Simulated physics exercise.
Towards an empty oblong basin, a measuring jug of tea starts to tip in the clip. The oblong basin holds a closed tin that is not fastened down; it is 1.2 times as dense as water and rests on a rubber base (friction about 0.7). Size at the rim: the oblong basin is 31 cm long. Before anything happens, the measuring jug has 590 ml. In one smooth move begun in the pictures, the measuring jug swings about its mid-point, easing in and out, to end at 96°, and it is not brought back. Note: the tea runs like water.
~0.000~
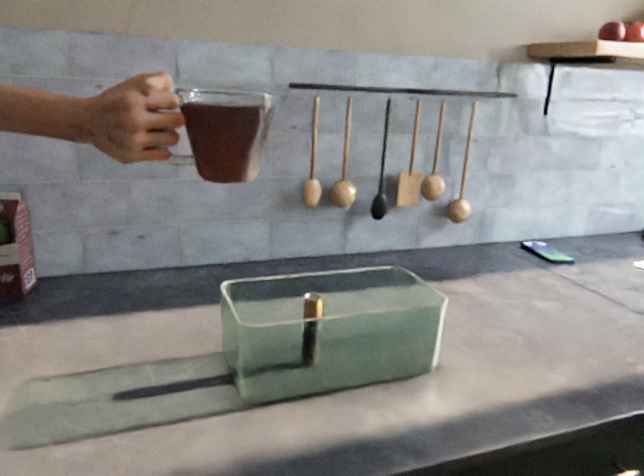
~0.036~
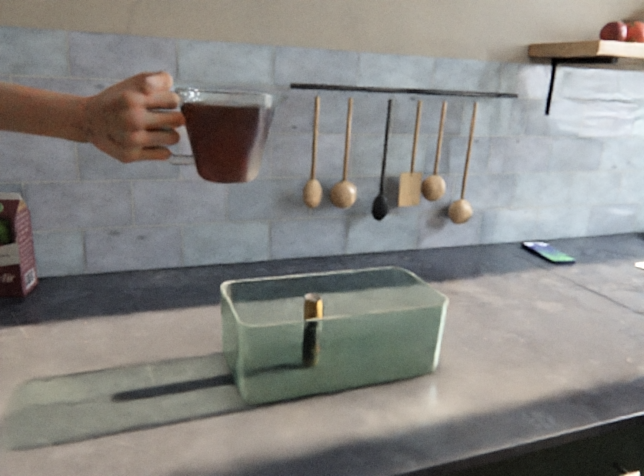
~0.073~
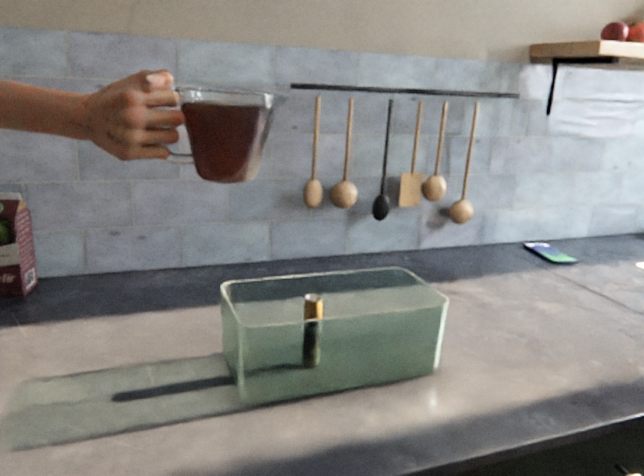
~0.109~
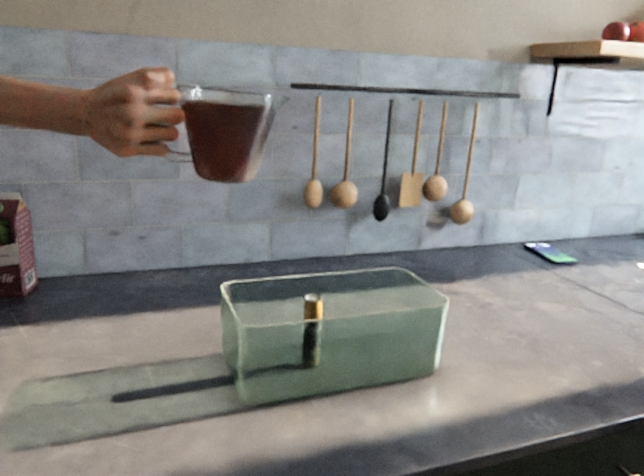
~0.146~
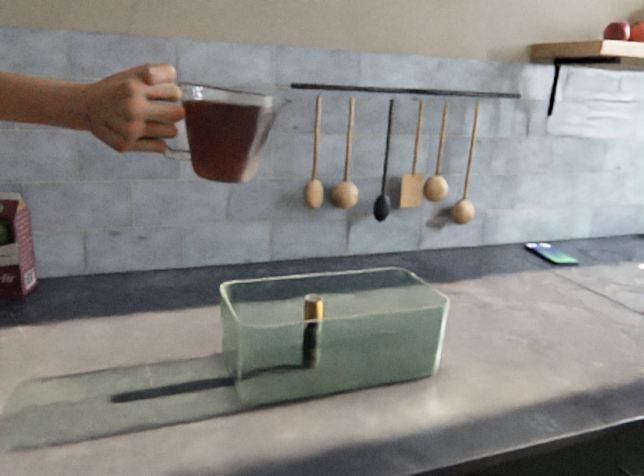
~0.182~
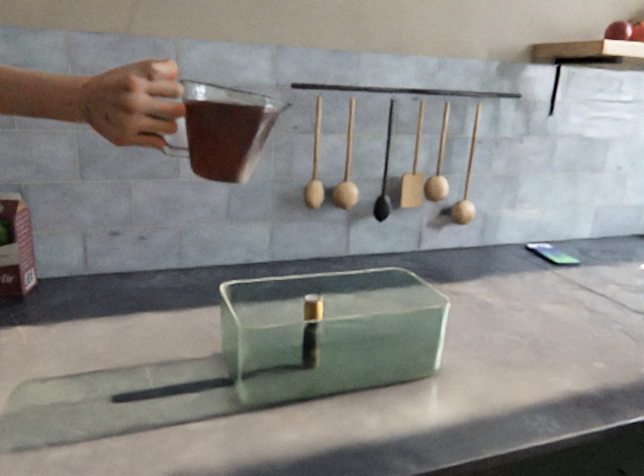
On a kitchen counter, a clear oblong basin holds a small upright cylinder, while a hand at the left holds a glass jug of dark reddish-brown liquid above it, level at first. The hand then slowly tilts the jug slightly to the right, and the liquid stays inside.
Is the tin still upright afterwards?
It holds.
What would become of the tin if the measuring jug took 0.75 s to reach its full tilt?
It stays steady, then.
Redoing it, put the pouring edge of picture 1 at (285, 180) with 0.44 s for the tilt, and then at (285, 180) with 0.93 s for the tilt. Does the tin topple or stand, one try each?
The tin overturns the first time and overturns the second time.
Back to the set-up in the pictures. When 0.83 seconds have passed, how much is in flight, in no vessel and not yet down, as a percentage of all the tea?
Some 30 % is up in the air.
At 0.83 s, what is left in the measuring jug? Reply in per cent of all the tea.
18 %.
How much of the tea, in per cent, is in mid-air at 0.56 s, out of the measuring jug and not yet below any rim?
Some 28 per cent.
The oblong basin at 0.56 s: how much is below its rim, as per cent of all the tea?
I'd estimate some 2 percent of the liquid.
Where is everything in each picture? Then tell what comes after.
In the first picture, it leans 0°; its right rim is at (288, 95); the tea meets the walls at (181, 103) and (271, 106); the oblong basin's rim runs from (229, 304) to (424, 284); the tin's top is at (313, 300).
In the second picture, it leans 0°; its right rim is at (288, 95); the tea meets the walls at (181, 103) and (271, 106).
In the third picture, it leans 1°; its right rim is at (289, 96); the tea meets the walls at (182, 102) and (272, 106).
In the fourth picture, it leans 3°; its right rim is at (290, 98); the tea meets the walls at (182, 101) and (272, 107).
In the fifth picture, it leans 6°; its right rim is at (291, 100); the tea meets the walls at (184, 101) and (274, 108).
In the sixth picture, it leans 9°; its right rim is at (292, 104); the tea meets the walls at (186, 100) and (276, 108).
After 0.56 s the tilt is 63° and 71 per cent is still to pour; the tin stands where it began.
After 0.83 s the tilt is 93° and 17 per cent is still to pour; the tin stands where it began.
After 1.12 s the tilt is 96° and 1 per cent is still to pour; the tin stands where it began.
After 1.43 s the tilt is 96° and 0 per cent is still to pour; the tin stands where it began.
In the end the tin stands where it began.
